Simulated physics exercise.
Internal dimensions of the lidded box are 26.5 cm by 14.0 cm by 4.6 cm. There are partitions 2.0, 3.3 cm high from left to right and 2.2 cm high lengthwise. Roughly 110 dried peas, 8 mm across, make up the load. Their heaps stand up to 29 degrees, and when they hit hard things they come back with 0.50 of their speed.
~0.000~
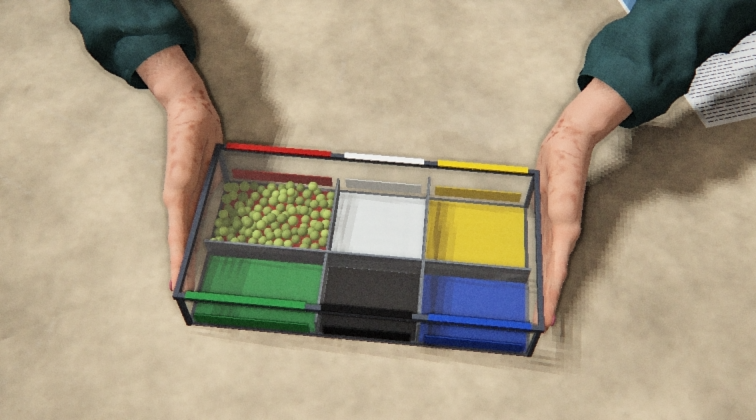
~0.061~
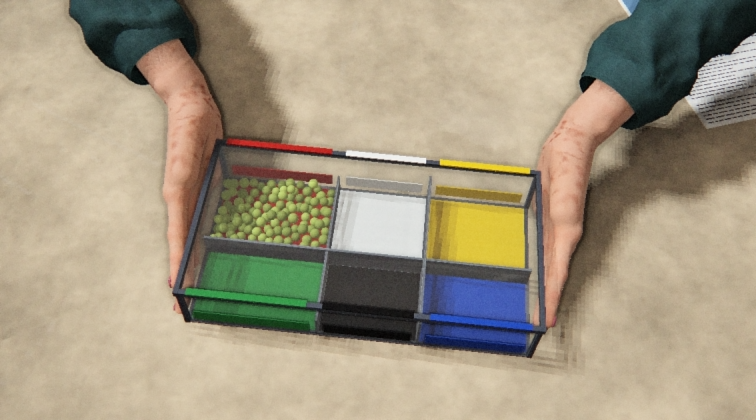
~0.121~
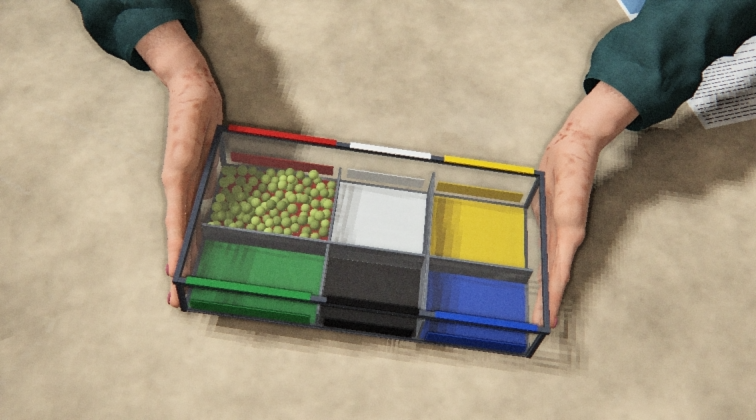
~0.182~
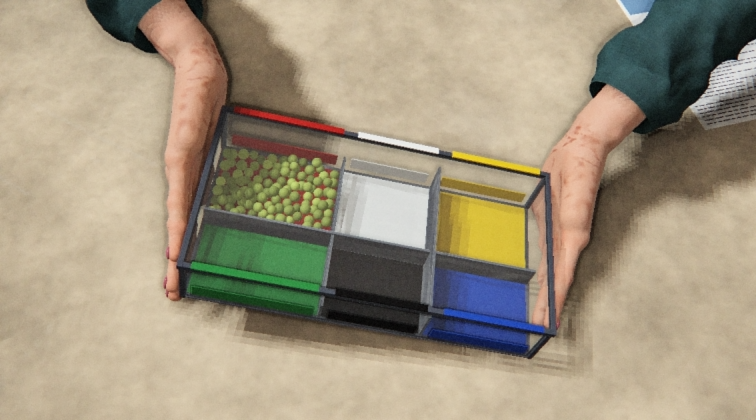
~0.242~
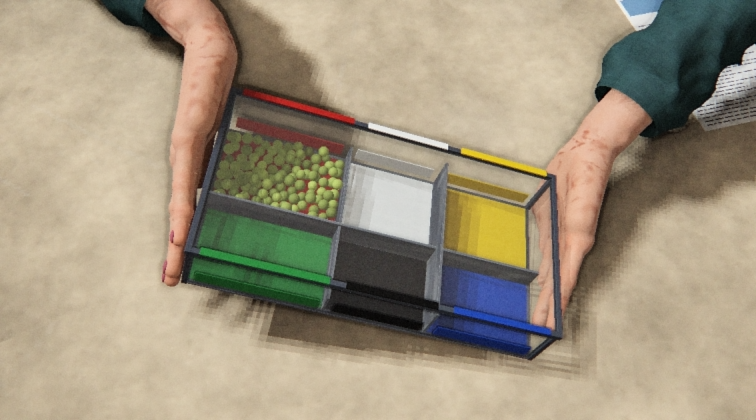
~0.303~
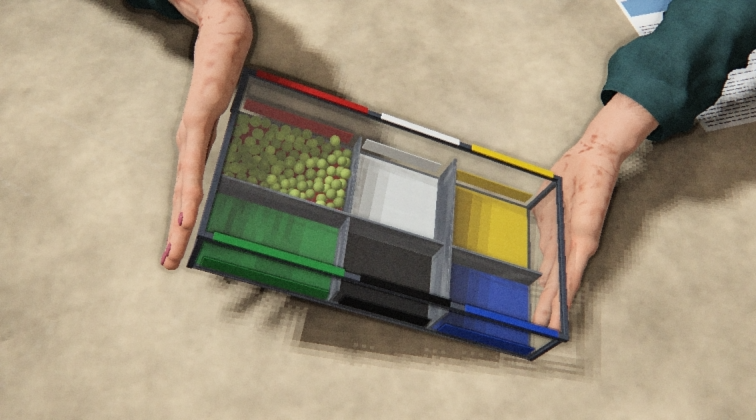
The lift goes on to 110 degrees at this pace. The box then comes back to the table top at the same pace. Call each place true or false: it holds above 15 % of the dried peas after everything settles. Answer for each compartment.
Red: False, blue: True, green: False, yellow: True, white: False, black: False.
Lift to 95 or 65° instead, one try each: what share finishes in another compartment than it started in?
I'd expect close to 95 and then close to 10 per cent.
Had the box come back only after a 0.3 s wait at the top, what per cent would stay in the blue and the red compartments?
That would leave blue with 45 percent and red with 0 percent.
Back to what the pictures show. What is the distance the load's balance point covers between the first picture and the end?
The balance point ends up some 19.0 centimetres from where it began.
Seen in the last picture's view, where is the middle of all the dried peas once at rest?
I'd say roughly (510, 267).
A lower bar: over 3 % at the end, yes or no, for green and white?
Green: False; white: True.
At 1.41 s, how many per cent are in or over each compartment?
In per cent: Red 5, blue 10, green 0, yellow 25, white 50, black 10.
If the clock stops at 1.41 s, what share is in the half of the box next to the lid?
Around 100 %.
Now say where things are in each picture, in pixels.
Box tilt 0 degrees, front corners at (179, 294) and (539, 327); red 100 %, in the first picture.
Box tilt 1 degrees, front corners at (179, 290) and (540, 328), in the second picture.
Box tilt 5 degrees, front corners at (180, 279) and (544, 329), lowest corner right front, in the third picture.
Box tilt 11 degrees, front corners at (184, 263) and (550, 331), lowest corner right front, in the fourth picture.
Box tilt 16 degrees, front corners at (192, 249) and (556, 333), lowest corner right front, in the fifth picture.
Box tilt 21 degrees, front corners at (205, 233) and (563, 335), lowest corner right front; red 100 %. Its pace works out near 85 degrees a second, in the sixth picture.
After 1.41 s, tilt 110 degrees; red 5 %, blue 10 %, yellow 25 %, white 50 %, black 10 %.
After 2.14 s, tilt 49 degrees; blue 35 %, yellow 55 %, white 5 %.
After 2.90 s, tilt 0 degrees; blue 35 %, yellow 55 %, white 5 %.
By 3.6 s all is still; red 0 %, blue 35 %, green 0 %, yellow 55 %, white 5 %, black 0 %.
